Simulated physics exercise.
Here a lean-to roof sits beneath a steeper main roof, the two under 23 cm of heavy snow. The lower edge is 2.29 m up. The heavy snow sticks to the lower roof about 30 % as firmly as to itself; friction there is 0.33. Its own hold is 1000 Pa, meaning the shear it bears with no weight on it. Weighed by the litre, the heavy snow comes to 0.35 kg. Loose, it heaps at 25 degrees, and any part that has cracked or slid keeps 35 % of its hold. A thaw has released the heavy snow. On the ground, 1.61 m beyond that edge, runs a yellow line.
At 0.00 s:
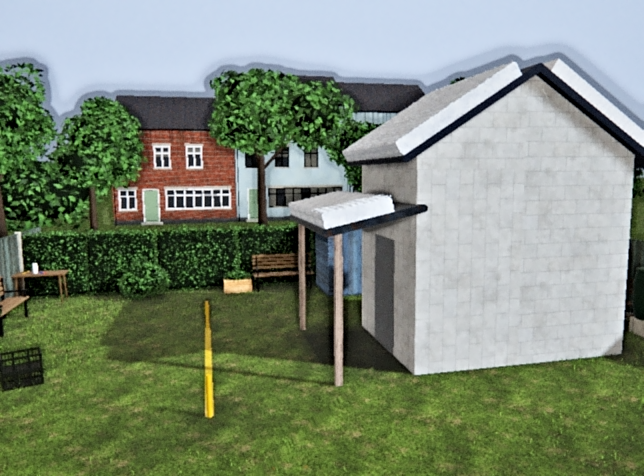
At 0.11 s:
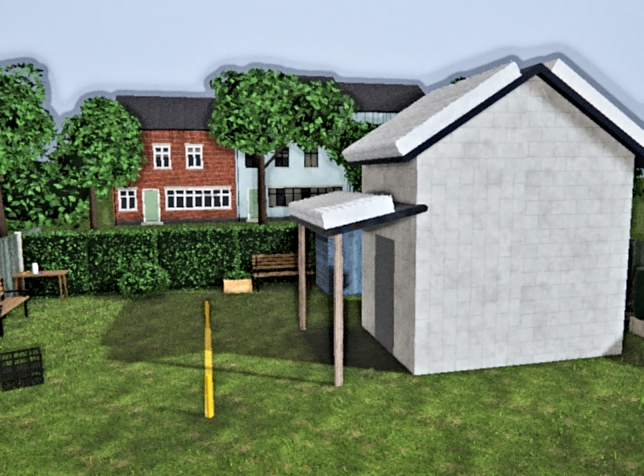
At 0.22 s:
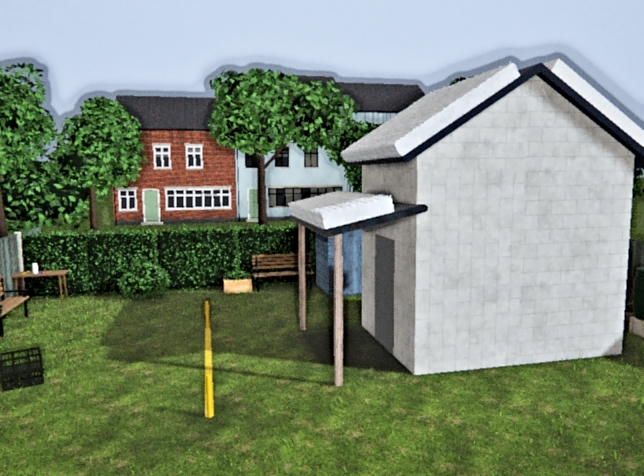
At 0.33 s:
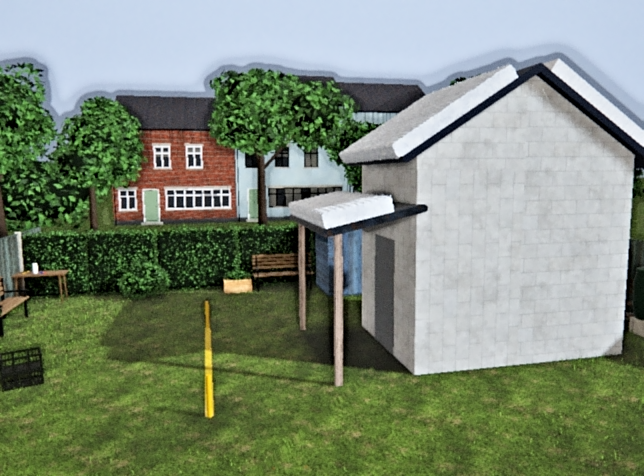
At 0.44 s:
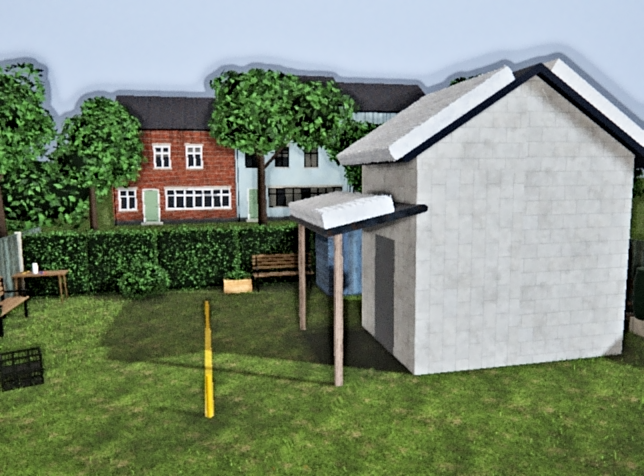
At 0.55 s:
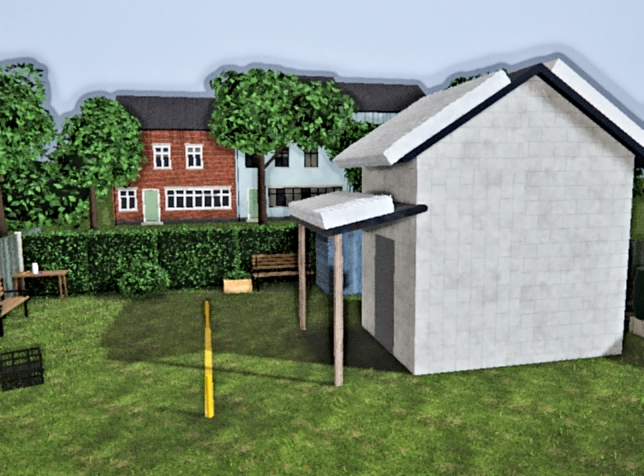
The clip opens on a grassy garden with a pale block building, thick white snow on its steep main roof and the lean-to roof below, and a yellow line nearby. The main roof's left-hand slab barely shifts at first, then slides slightly down and left in one piece, edging farther over the eave.
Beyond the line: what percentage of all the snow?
I would say close to 1 percent.
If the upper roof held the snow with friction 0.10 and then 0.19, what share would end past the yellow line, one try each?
In that order: 20 %, 12 %.
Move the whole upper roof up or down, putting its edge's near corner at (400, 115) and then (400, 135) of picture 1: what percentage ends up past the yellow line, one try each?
In that order: 30 %, 14 %.
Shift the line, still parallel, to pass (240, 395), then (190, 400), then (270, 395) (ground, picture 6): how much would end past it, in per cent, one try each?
The three tries give 7 %, 0 % and 18 % in turn.
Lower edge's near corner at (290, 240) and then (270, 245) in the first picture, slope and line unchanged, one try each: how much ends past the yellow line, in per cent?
I'd expect around 0 percent the first time and around 0 percent the second.
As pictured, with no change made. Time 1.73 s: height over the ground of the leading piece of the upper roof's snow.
I'd say around 2.4 metres.
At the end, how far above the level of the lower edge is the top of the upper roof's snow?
Height above lower edge: Approx. 0.8 m.
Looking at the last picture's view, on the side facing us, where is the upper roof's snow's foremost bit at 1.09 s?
It shows up near (358, 190) in the last picture.
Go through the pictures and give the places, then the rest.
In the first frame, leading edge of the heavy snow at (401, 145).
In the second frame, leading edge of the heavy snow at (401, 146), its middle shifted 8 mm.
In the third frame, leading edge of the heavy snow at (400, 147), its middle shifted 3.1 cm, 1 % of it past the upper edge, in one piece.
In the fourth frame, leading edge of the heavy snow at (397, 148), its middle shifted 7.3 cm, 3 % of it past the upper edge, in one piece.
In the fifth frame, leading edge of the heavy snow at (394, 151), its middle shifted 14 cm, 6 % of it past the upper edge, in one piece.
In the sixth frame, leading edge of the heavy snow at (389, 149), its middle shifted 22 cm, 10 % of it past the upper edge, in one piece.
After 1.09 s, none is below the lower edge and 0 % is past the line.
After 1.73 s, none is below the lower edge and 0 % is past the line.
After 2.36 s, 27 % is below the lower edge and 0 % is past the line.
After 3.00 s, 43 % is below the lower edge and 1 % is past the line.
After 3.60 s, at the end, 43 % is below the lower edge and 1 % is past the line.
